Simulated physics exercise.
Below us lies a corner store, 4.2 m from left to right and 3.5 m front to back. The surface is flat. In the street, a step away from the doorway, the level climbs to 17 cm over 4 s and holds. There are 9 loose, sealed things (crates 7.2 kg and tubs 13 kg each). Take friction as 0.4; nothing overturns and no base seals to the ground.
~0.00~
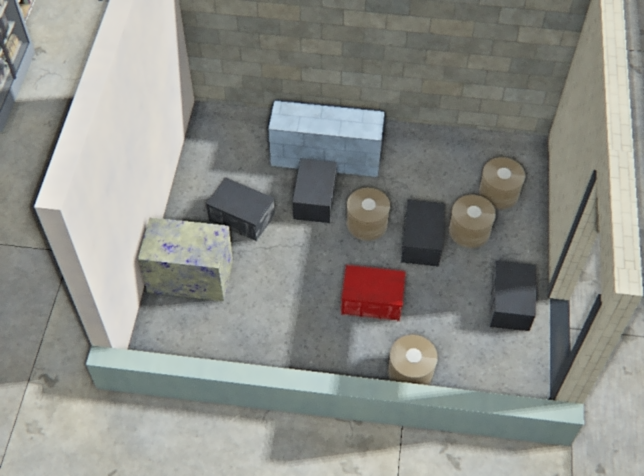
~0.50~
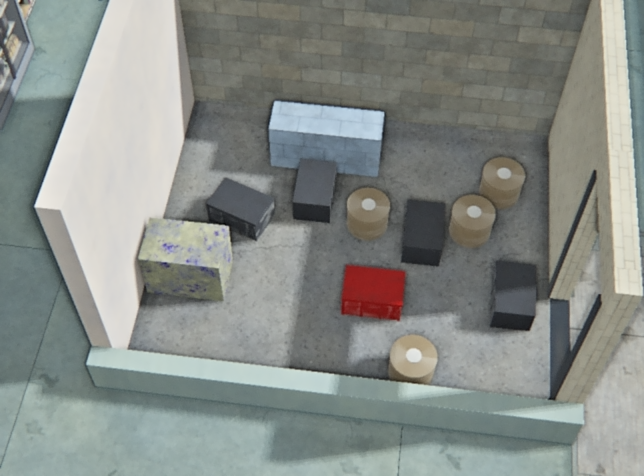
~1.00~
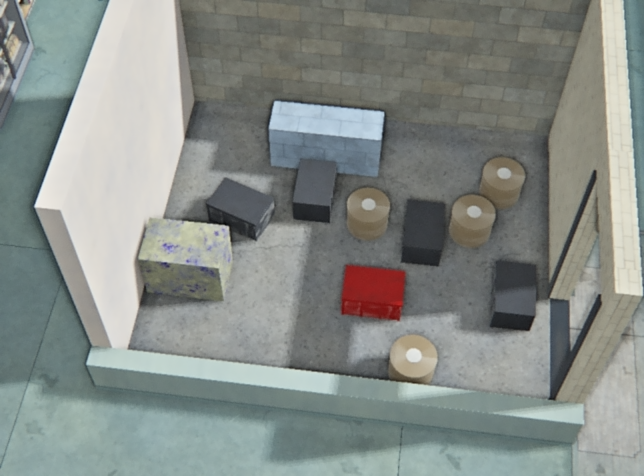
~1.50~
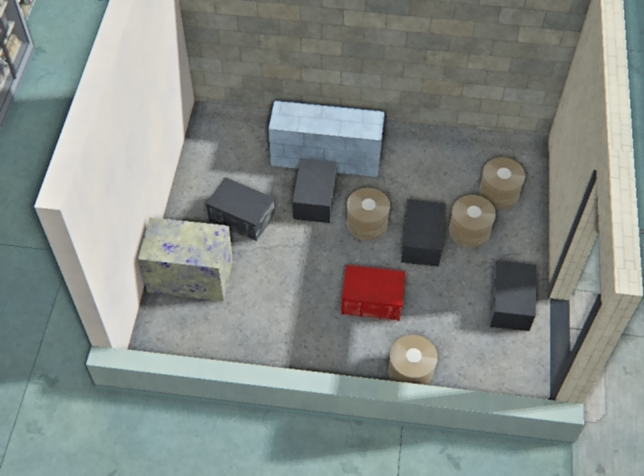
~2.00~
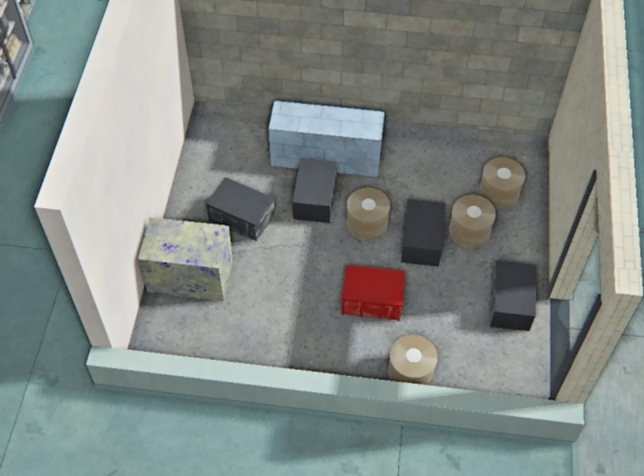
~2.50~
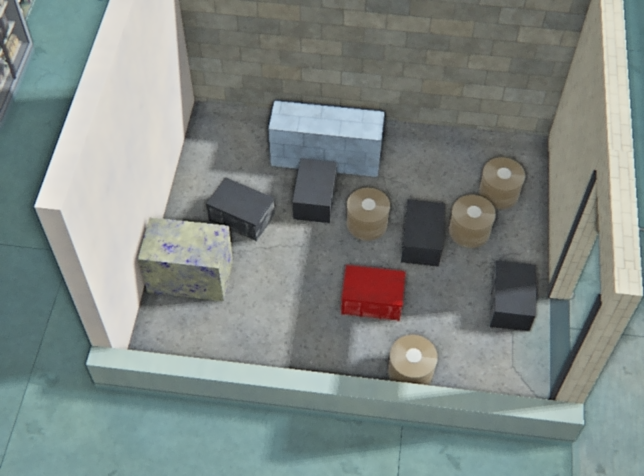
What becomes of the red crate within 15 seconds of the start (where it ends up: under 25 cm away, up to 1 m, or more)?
Red crate gets carried off.
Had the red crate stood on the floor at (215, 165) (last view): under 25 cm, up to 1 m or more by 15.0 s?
It ends far away.
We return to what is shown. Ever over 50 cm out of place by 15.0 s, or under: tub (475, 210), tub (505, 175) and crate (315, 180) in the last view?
In that order: Under, past it, more.
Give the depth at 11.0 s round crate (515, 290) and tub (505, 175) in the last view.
About 8 and 2 cm.
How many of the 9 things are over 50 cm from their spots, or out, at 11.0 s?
5 of them.
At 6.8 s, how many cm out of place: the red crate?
Roughly 140 cm by then.
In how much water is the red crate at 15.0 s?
Roughly 11 cm.
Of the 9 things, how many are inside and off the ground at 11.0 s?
I count 6.
After 3.5 s the red crate is near (374, 285), 0.0 m from its start, aground; 0 afloat.
After 6.8 s the red crate is near (264, 217), 1.4 m from its start, afloat; 2 afloat.
After 11.0 s the red crate is near (240, 134), 2.4 m from its start, afloat; 6 afloat.
After 15.0 s the red crate is near (223, 136), 2.4 m from its start, afloat; 7 afloat.
